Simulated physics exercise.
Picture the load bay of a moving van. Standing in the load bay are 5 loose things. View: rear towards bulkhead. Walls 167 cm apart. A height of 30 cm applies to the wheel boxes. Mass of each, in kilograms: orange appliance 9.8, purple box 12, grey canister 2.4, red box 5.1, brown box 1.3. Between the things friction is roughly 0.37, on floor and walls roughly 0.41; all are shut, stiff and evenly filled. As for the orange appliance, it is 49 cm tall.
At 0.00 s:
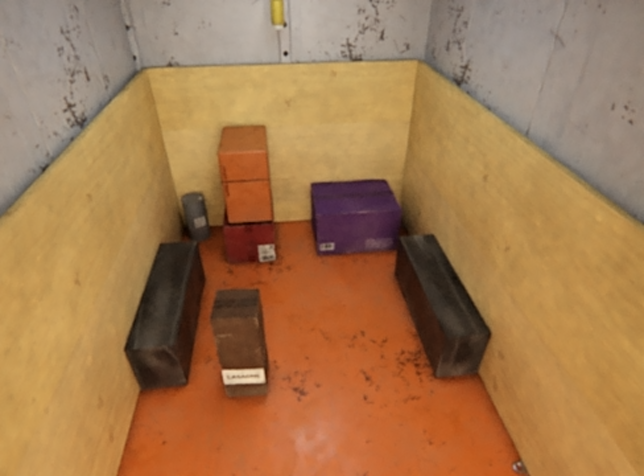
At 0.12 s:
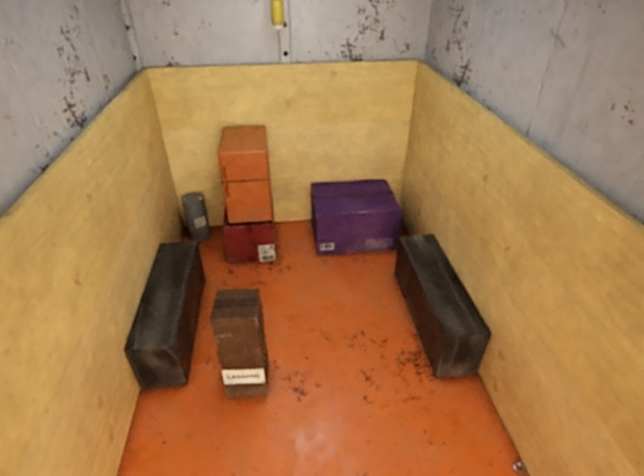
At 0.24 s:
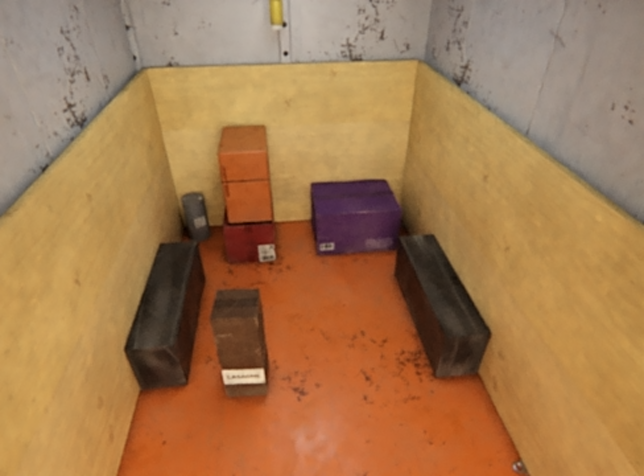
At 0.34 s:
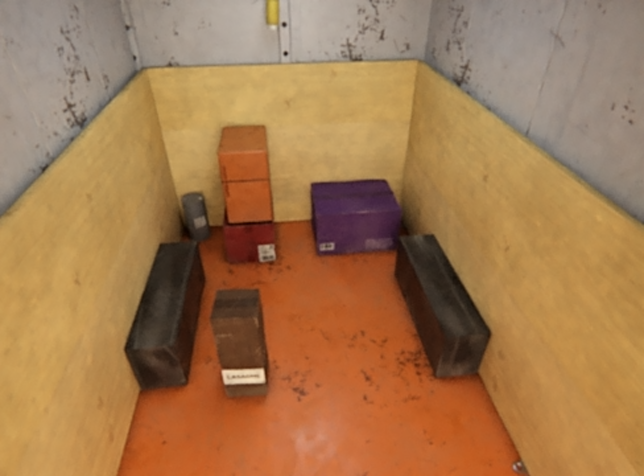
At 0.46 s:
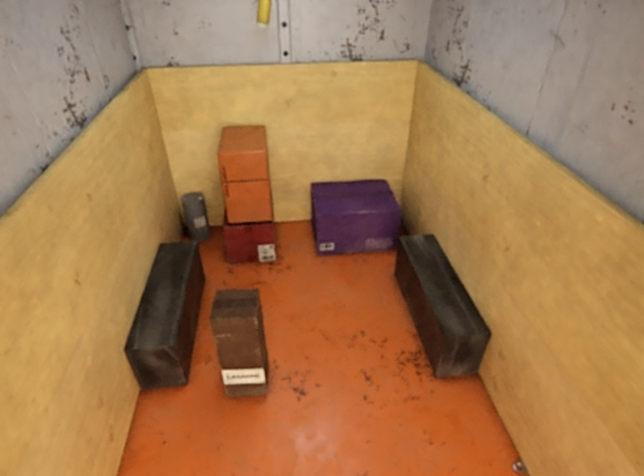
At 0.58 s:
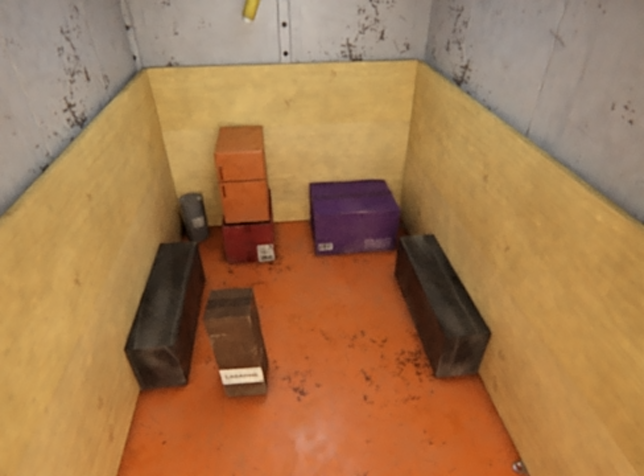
The load bay of a van, with scuffed grey upper walls, wooden side panels and an orange floor, is seen from above, facing the far wall. An orange appliance sits on a red box beside a grey canister, with a purple box to the right and a brown box nearer, between dark wheel boxes. The yellow hanging piece swings left, then the orange appliance shifts slightly left and the brown box leans left, while the view stays still.
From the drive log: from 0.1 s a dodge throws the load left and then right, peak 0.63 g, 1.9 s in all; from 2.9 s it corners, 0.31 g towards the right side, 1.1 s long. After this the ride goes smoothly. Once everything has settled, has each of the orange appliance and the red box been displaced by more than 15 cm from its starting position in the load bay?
One by one: Watch the orange appliance get carried off; watch the red box stay nearby.
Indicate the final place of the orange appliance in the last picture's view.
Close to (360, 178).
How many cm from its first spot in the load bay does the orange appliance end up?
Roughly 74 centimetres.
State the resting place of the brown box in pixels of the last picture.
Near (339, 365).
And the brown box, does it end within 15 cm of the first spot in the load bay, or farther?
Brown box: Moved.
After 1.48 s, load feels 0.57 g right; orange appliance leaning 8° near (218, 175); red box leaning 8° near (242, 223); brown box leaning 29°.
After 1.88 s, load feels 0.16 g right; orange appliance leaning 50° near (315, 178); red box leaning 29° near (267, 216); brown box leaning 44°.
At rest (4.5 s), tipped over in the load bay, orange appliance and brown box; the other 3 in place, give or take 15 cm. In the last view, orange appliance near (360, 178), red box near (251, 225).
